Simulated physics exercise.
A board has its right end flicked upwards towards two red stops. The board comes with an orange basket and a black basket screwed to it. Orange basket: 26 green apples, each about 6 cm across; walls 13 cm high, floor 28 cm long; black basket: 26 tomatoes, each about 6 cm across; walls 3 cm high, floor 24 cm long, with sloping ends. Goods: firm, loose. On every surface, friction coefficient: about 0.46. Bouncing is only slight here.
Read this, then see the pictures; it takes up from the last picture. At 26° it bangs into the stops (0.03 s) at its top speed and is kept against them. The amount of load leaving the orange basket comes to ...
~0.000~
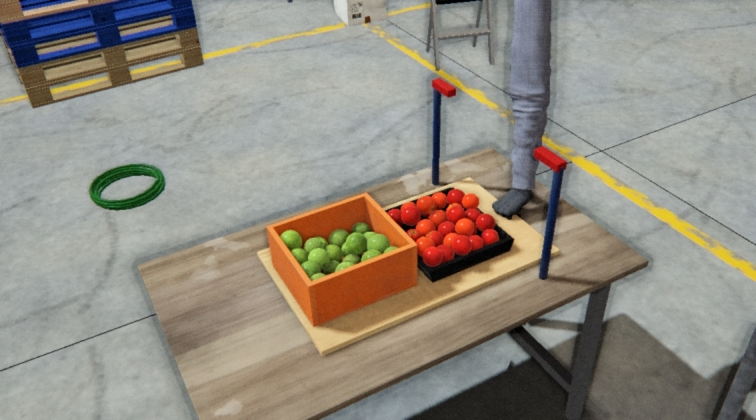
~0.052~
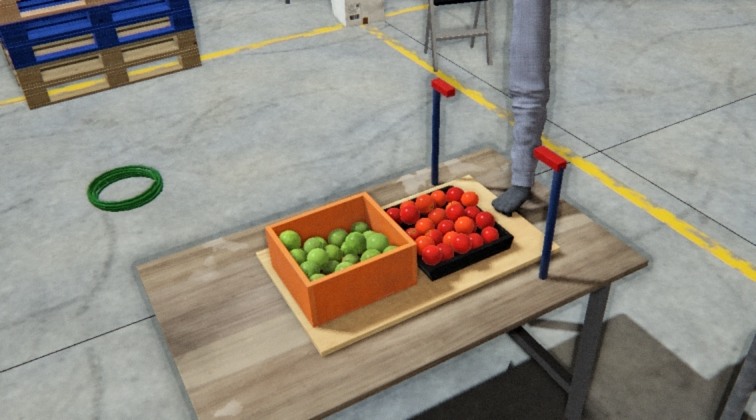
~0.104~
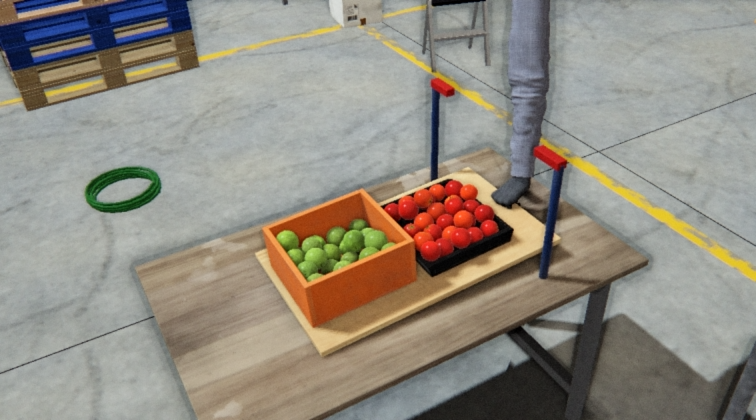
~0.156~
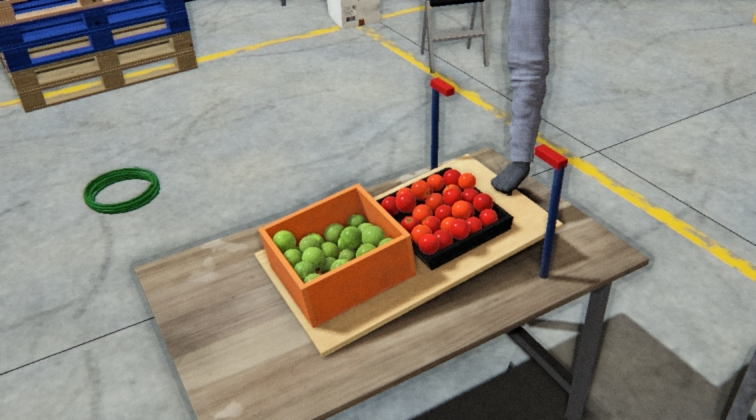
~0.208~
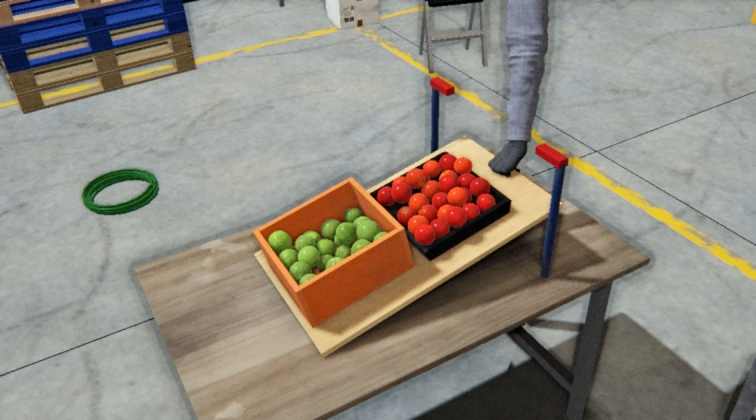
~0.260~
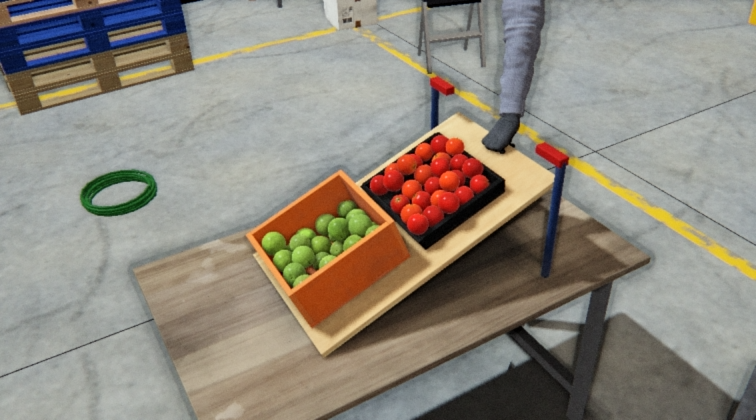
... fewer than one in six pieces.
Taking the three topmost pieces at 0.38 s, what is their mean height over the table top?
Their middles average near 42 cm high.
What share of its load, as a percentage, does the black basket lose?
Black basket, 45 in a hundred gone.
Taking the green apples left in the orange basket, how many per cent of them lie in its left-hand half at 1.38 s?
About 70%.
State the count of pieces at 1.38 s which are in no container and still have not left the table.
Some 5 in number.
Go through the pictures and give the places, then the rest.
In the first picture (we follow the rim corner now nearest the camera), orange basket at (313, 283); black basket at (432, 269); tilt 0°; nothing out yet.
Orange basket at (312, 284); black basket at (432, 268); tilt 1°, in the second picture.
Orange basket at (309, 284); black basket at (431, 264); tilt 3°, in the third picture.
Orange basket at (305, 286); black basket at (430, 257); tilt 7°, in the fourth picture.
Orange basket at (300, 288); black basket at (427, 248); tilt 13°, in the fifth picture.
Orange basket at (292, 291); black basket at (420, 238); tilt 20°; nothing out yet, in the sixth picture.
After 0.28 s, the lift is arrested.
After 0.38 s, tilt 26°; 0 of 26 out of the orange basket and 1 of 26 out of the black basket.
After 0.52 s, tilt 26°; 0 of 26 out of the orange basket and 1 of 26 out of the black basket.
After 0.78 s, tilt 26°; 0 of 26 out of the orange basket and 10 of 26 out of the black basket.
Final count (at 1.38 s), 0 of 26 out of the orange basket and 12 of 26 out of the black basket. Asked share, 0 of 26, 0 per cent.
